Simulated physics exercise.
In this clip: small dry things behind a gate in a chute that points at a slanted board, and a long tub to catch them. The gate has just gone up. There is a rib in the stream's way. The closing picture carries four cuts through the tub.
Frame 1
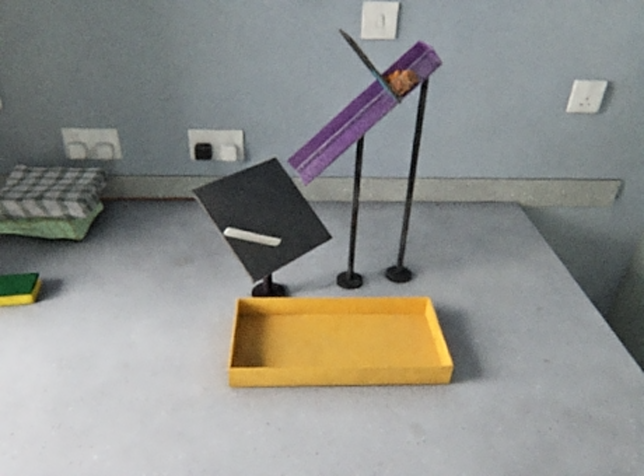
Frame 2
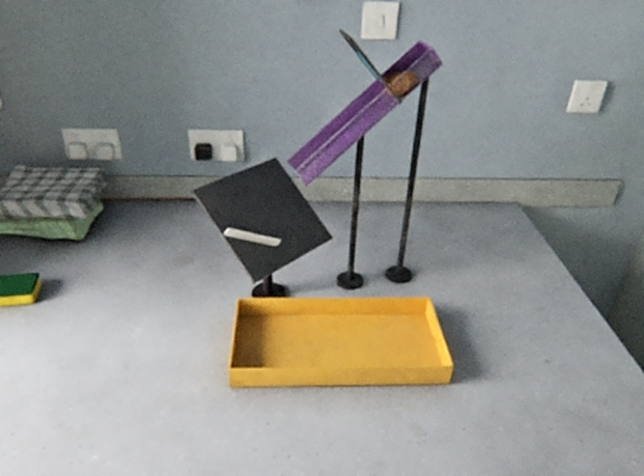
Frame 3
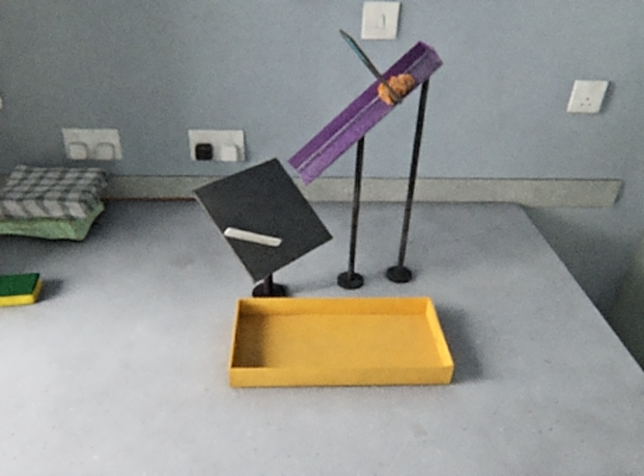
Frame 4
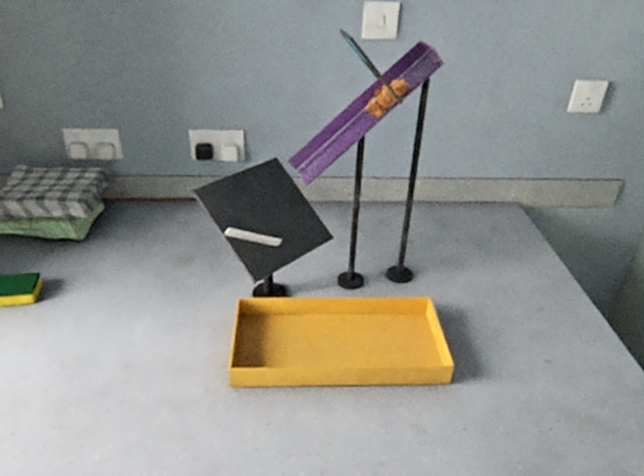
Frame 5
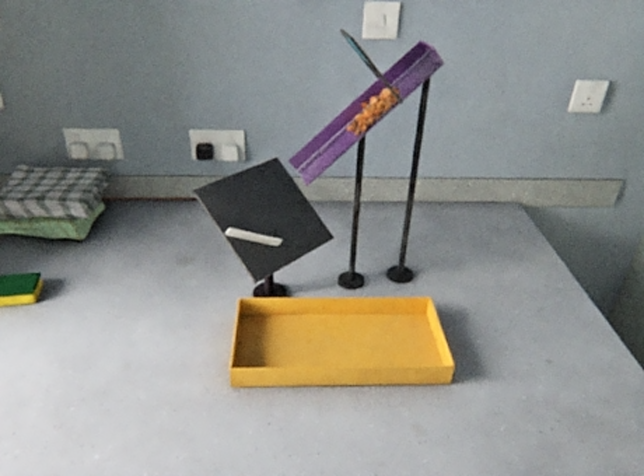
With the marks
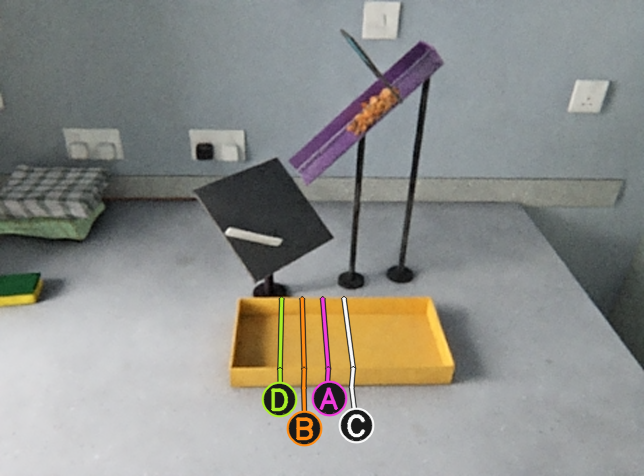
A purple chute slopes down to the left on two thin black stands above a pale grey worktop, seen from the front and slightly above against a blue-grey wall. Below it are a tilted black board with a whitish rib and an empty yellow tub, with folded checked cloth and a green-and-yellow sponge at left. Small orange-brown pieces slide past the raised gate and spread partway down the chute, while the camera stays still.
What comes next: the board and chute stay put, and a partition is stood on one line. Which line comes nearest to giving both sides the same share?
A beats the others.
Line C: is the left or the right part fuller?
Left.
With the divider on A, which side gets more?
More lands on the left.
On the marked copy, line A crosses the front rim at (328, 368); line B crosses the front rim at (304, 368); line C crosses the front rim at (353, 367); line D crosses the front rim at (280, 368).
With A, of what is caught, about two thirds on the left of the divider, about a third on the right.
With B, of what is caught, none on the left of the divider, all on the right.
With C, of what is caught, all on the left of the divider, none on the right.
With D, of what is caught, none on the left of the divider, all on the right.
